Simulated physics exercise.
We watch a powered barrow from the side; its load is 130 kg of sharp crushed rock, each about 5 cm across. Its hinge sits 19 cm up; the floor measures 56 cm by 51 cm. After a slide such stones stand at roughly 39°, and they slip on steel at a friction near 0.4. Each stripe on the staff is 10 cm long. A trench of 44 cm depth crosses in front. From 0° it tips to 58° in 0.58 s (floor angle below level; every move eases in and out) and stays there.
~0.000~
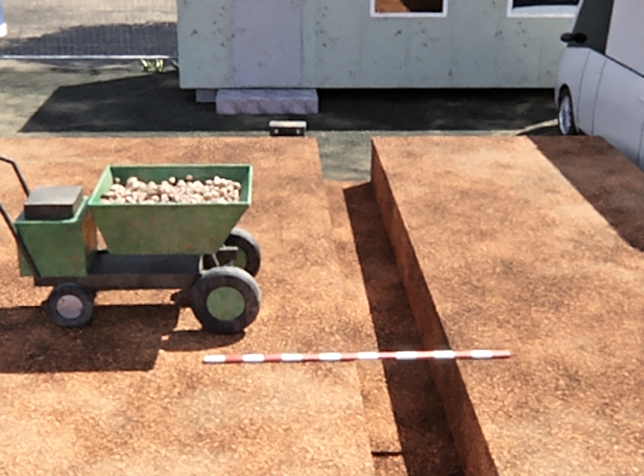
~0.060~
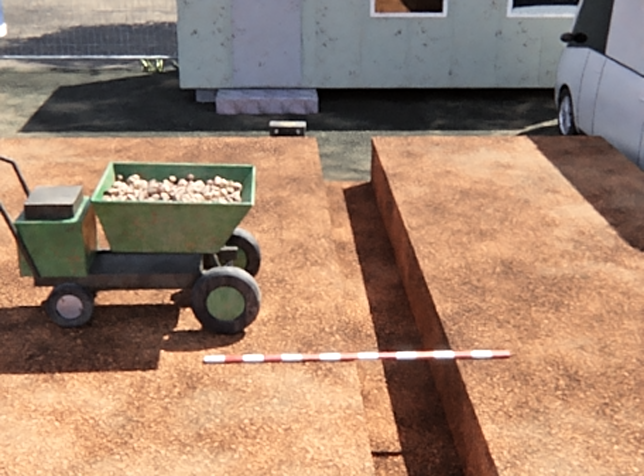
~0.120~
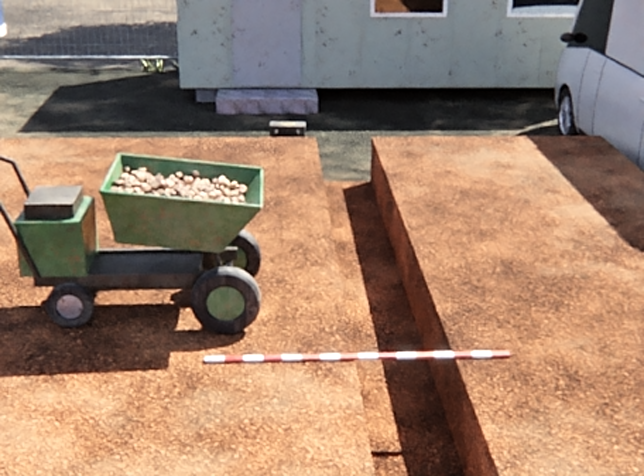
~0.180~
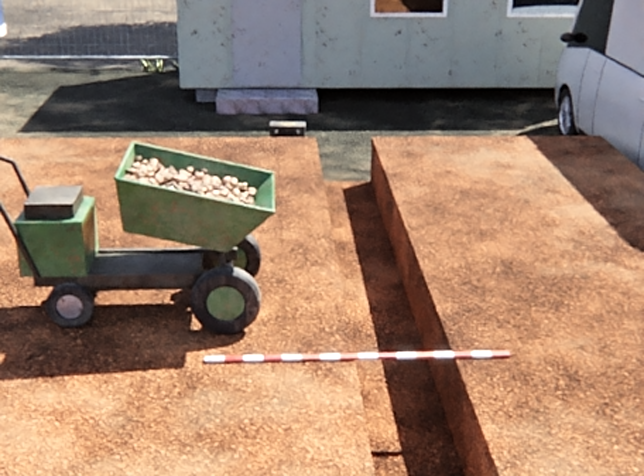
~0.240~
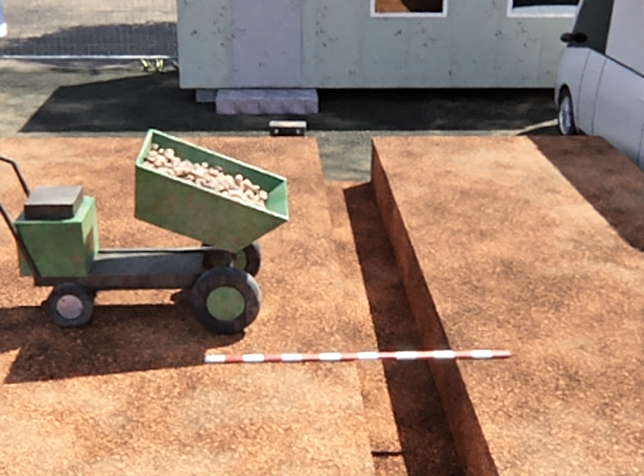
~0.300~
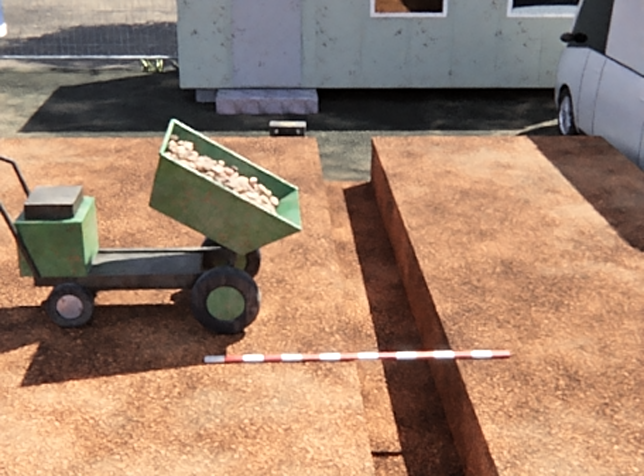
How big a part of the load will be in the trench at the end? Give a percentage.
Some 41 per cent of it.
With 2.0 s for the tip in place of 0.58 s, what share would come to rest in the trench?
In that case some 10 per cent.
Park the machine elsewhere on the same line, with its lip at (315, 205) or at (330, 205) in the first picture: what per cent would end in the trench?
About 25 and 10 per cent.
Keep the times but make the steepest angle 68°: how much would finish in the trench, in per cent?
Then about 70 per cent.
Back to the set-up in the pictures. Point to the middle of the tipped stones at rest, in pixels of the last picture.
Their middle is at about (402, 368).
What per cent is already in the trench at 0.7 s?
About 5 per cent by then.
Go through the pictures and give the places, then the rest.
The tray is at 0°, its lip at (249, 204); the top of the load is at (161, 188), in the first picture.
Lip at (253, 205), floor tilted 2°, highest stones at (151, 186); the stones move at 0.4 m/s on average, in the second picture.
The tray is at 6°, its lip at (261, 207); the top of the load is at (147, 178); the stones move at 0.9 m/s on average, in the third picture.
The tray is at 13°, its lip at (274, 212); the top of the load is at (148, 168); the stones move at 1.2 m/s on average, in the fourth picture.
The tray is at 22°, its lip at (288, 220); the top of the load is at (158, 156); the stones move at 1.4 m/s on average, in the fifth picture.
The tray is at 30°, its lip at (301, 230); the top of the load is at (175, 146); the stones move at 1.5 m/s on average, in the sixth picture.
After 0.4 s the floor is at 48°; 100 % in the tray; the foremost stones are at (299, 231).
After 0.7 s the floor is at 58°; 94 % in the tray, 3 % short of the trench, 3 % in the trench; the foremost stones are at (368, 279).
After 1.0 s the floor is at 58°; 62 % in the tray, 3 % short of the trench, 35 % in the trench; the foremost stones are at (432, 366).
After 3.0 s the floor is at 58°; 57 % in the tray, 2 % short of the trench, 41 % in the trench; the foremost stones are at (427, 357).
